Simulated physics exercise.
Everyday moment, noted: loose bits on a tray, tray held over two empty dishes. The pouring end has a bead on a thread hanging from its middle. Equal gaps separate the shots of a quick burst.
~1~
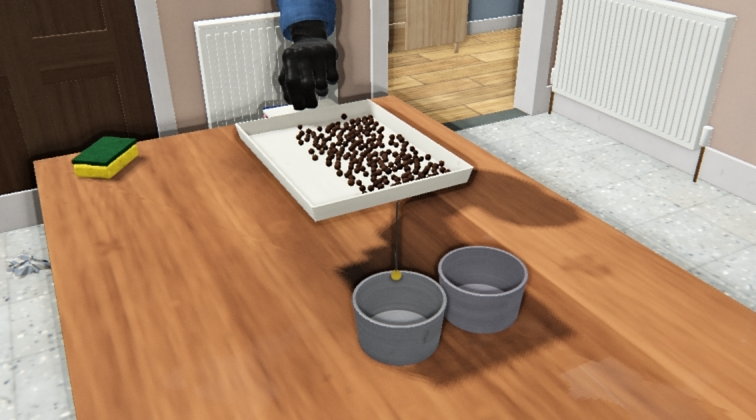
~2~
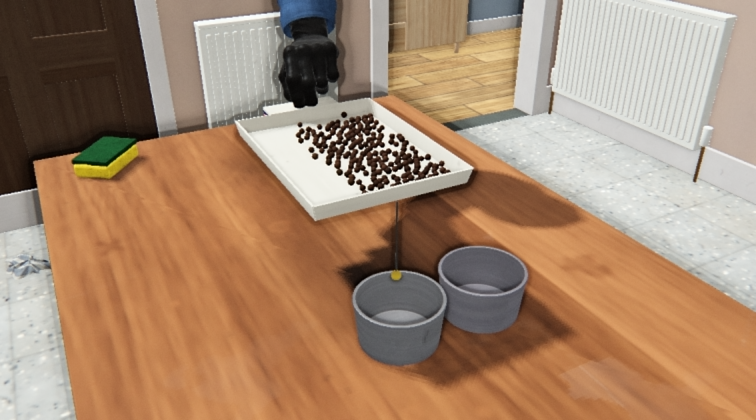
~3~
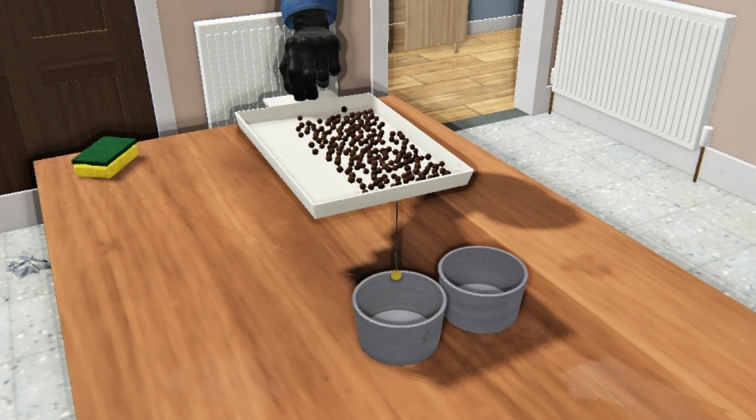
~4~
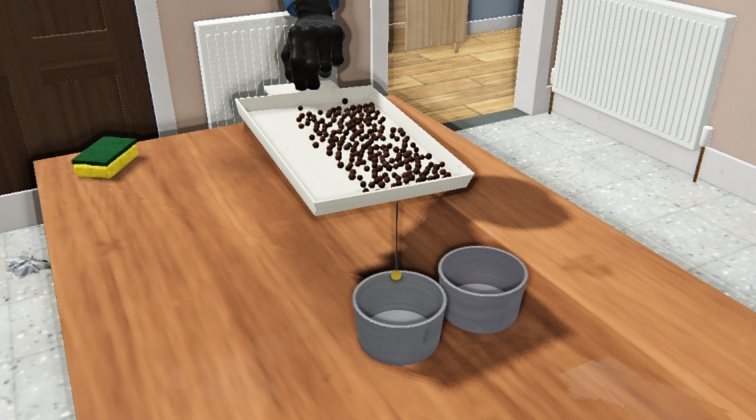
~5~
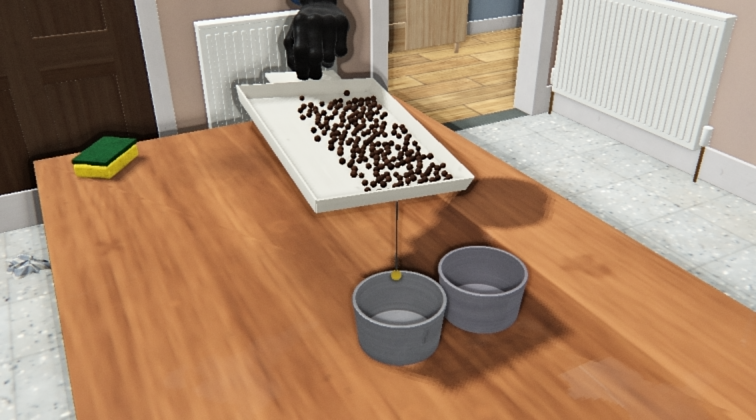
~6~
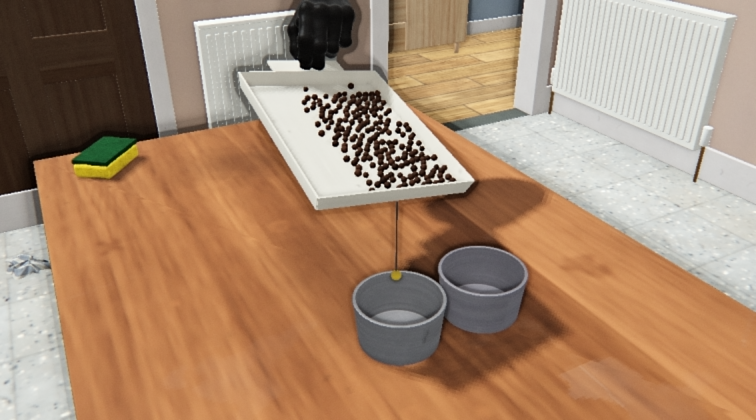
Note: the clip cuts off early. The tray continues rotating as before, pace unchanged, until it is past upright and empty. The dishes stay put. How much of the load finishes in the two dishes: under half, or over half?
Most is saved.
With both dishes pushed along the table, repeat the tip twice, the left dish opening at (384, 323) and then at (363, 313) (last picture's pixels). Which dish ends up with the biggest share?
First try: The right-side dish; second try: The right-side dish.
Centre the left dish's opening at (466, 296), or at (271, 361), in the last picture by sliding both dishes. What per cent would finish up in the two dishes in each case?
Close to 50 in a hundred, then close to 0 in a hundred.
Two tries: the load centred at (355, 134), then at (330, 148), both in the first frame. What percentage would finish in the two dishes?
In order, roughly 90 % and 90 %.
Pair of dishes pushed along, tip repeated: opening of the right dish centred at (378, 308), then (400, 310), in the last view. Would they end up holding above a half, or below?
The dishes end up with the lesser share in the first try and the lesser share in the second.
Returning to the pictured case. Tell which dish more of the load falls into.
Pick: The one placed right.
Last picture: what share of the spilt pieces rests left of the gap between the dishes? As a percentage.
Around 60 percent of the pieces.
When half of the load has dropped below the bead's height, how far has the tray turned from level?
A tilt of roughly 90°.
Soon, tray tipped steeply; nearly all on the tray; a stray few in the right dish; a stray few in the air.
A while on, tray tipped right over; a small part on the tray; a stray few in the left dish; about two thirds in the right dish; a stray few outside both; a small part in the air.
Towards the end, tray tipped past a quarter turn; a stray few in the left dish; nearly all in the right dish; a small part outside both.
Finally, tray tipped past a quarter turn; a stray few in the left dish; nearly all in the right dish; a small part outside both.
